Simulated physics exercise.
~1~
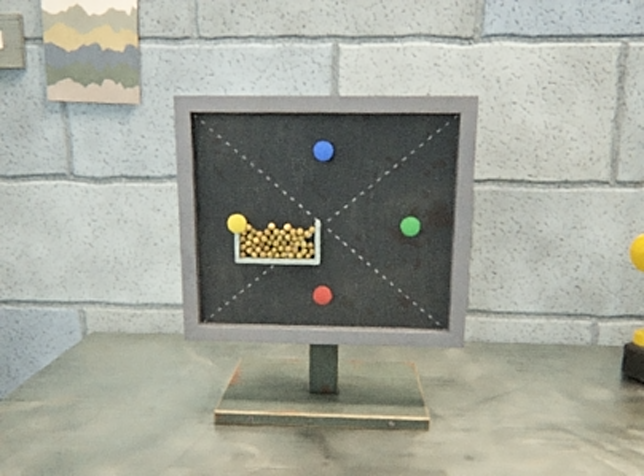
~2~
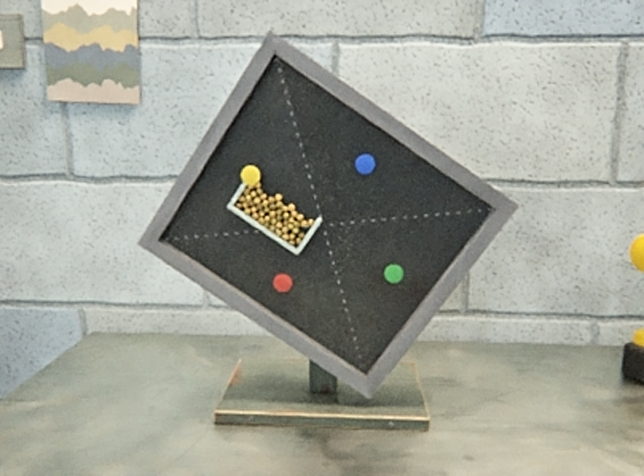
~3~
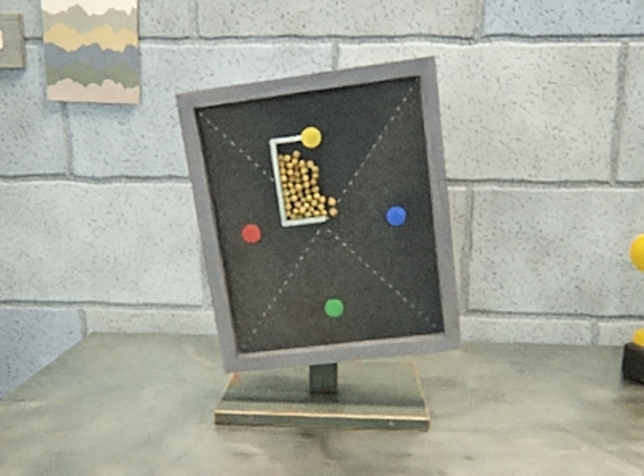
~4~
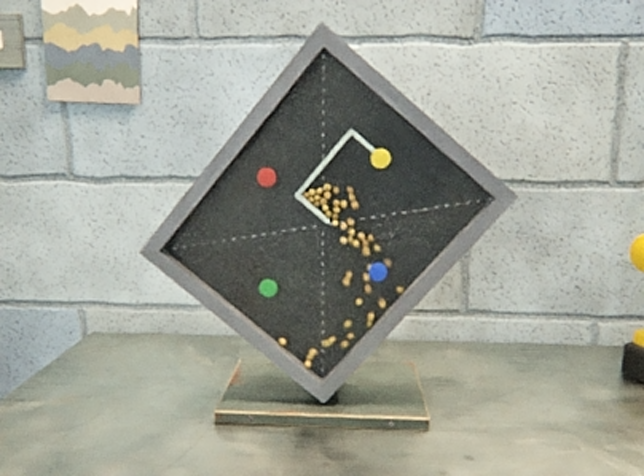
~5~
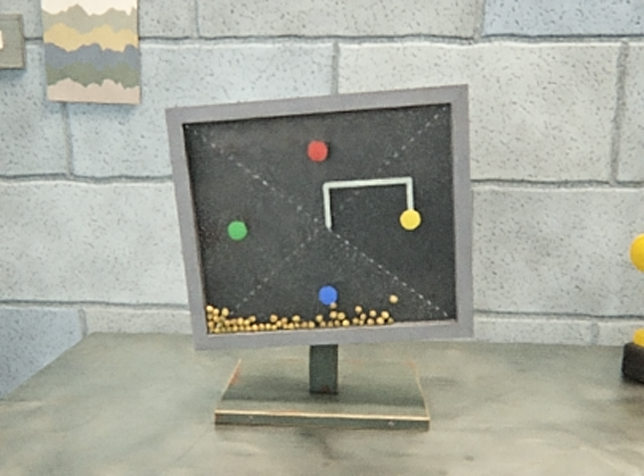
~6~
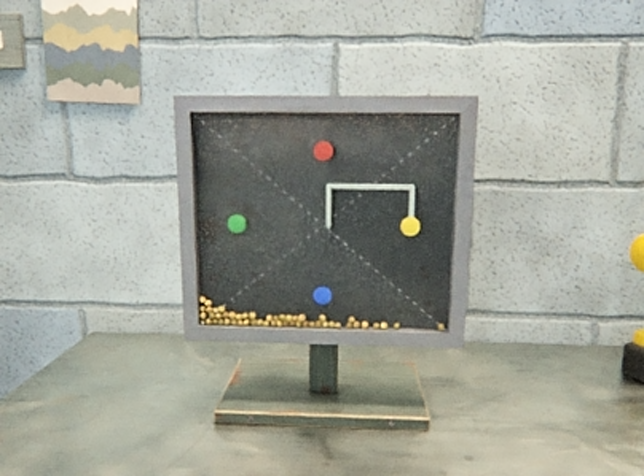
In the video, a framed dark box with four coloured stickers turns clockwise on its stand until upside down, and small beads spill from a pale inner tray, settling along the bottom edge below the blue sticker, heaped thickest at the left corner, leaving the tray empty.
